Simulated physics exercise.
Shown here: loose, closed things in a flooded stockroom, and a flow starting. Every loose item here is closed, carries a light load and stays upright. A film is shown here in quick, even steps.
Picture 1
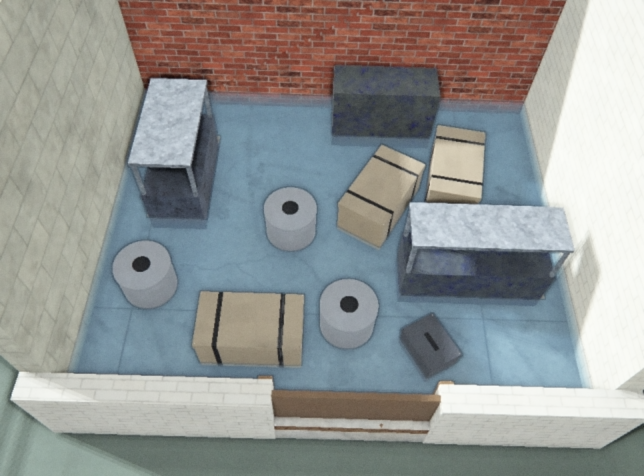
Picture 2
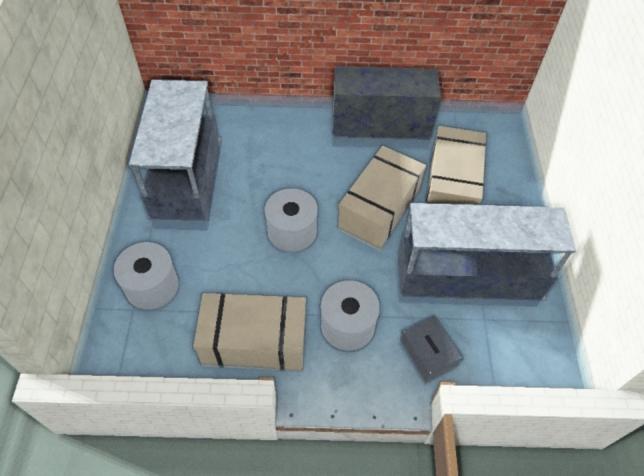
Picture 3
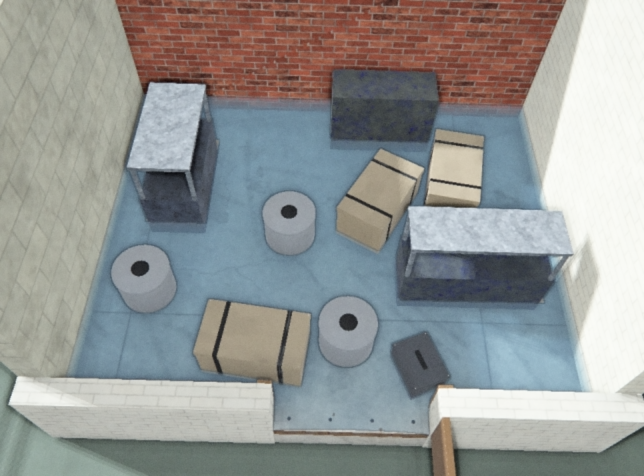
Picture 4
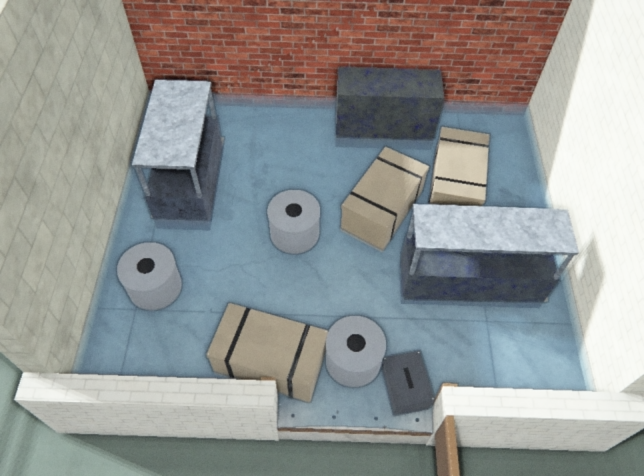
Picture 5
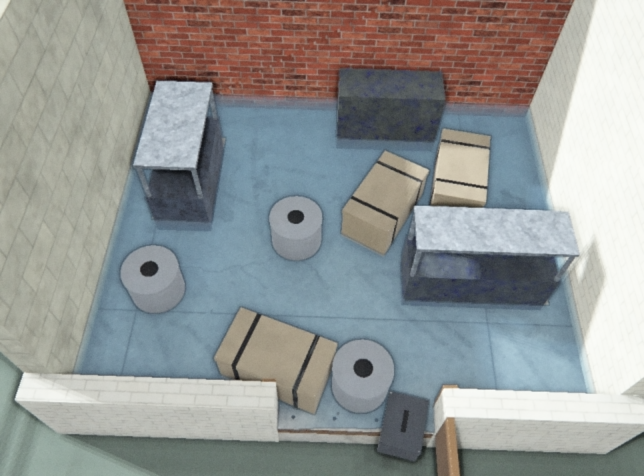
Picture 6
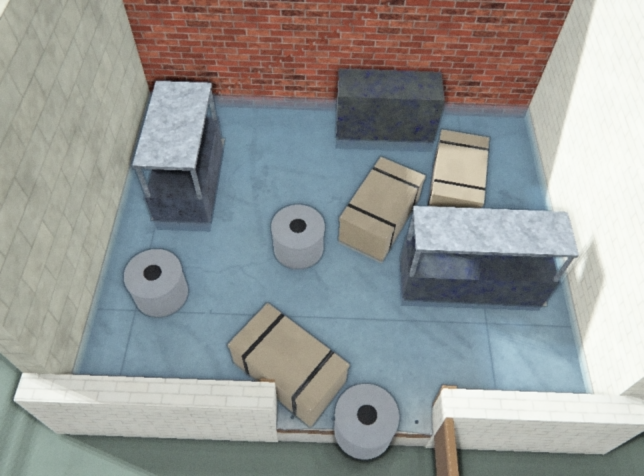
A brown board across the front gap swung open, then a small dark box slid out through it, followed by a grey drum, while a strapped tan box turned and drifted toward the opening.
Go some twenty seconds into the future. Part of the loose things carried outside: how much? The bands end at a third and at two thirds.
It reaches two thirds.
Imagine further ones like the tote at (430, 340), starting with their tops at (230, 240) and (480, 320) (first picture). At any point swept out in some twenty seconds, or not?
Swept away; swept away.
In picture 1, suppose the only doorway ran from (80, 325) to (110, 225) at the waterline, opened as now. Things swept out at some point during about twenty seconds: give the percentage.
Around 10 per cent.
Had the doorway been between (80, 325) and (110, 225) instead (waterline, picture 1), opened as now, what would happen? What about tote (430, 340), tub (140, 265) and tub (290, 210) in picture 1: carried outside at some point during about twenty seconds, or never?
The three read no escape, escape and no escape, in that order.
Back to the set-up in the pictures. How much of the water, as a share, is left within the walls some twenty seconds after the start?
Near 40 per cent.
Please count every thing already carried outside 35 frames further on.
Total: 6.
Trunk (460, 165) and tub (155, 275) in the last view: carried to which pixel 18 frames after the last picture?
Estimate: (417, 198), then (238, 343).
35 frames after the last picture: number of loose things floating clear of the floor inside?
Count: 1.
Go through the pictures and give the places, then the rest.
In the first frame, a tub at (349, 305) floats; a trunk at (250, 319) floats; 0 of 7 have shifted.
In the second frame, a tub at (350, 306) floats; a trunk at (251, 322) floats; 0 of 7 have shifted.
In the third frame, a tub at (348, 322), afloat, close to its start; a trunk at (253, 333), afloat, close to its start; 3 of 7 have shifted.
In the fourth frame, a tub at (356, 343) floats, close to its start; a trunk at (268, 343) floats, close to its start; 3 of 7 have shifted.
In the fifth frame, a tub at (363, 368) floats, a stride from its start; a trunk at (276, 351), afloat, close to its start; 4 of 7 have shifted.
In the sixth frame, a tub at (367, 415), afloat, a stride from its start; a trunk at (288, 355) floats, a stride from its start; 6 of 7 have shifted.
A moment on, 3 of 7 are out; 4 afloat.
Next, 5 of 7 are out; 2 afloat.
Later, 6 of 7 are out; 1 afloat.
In the end, 6 of 7 are out; 1 afloat.
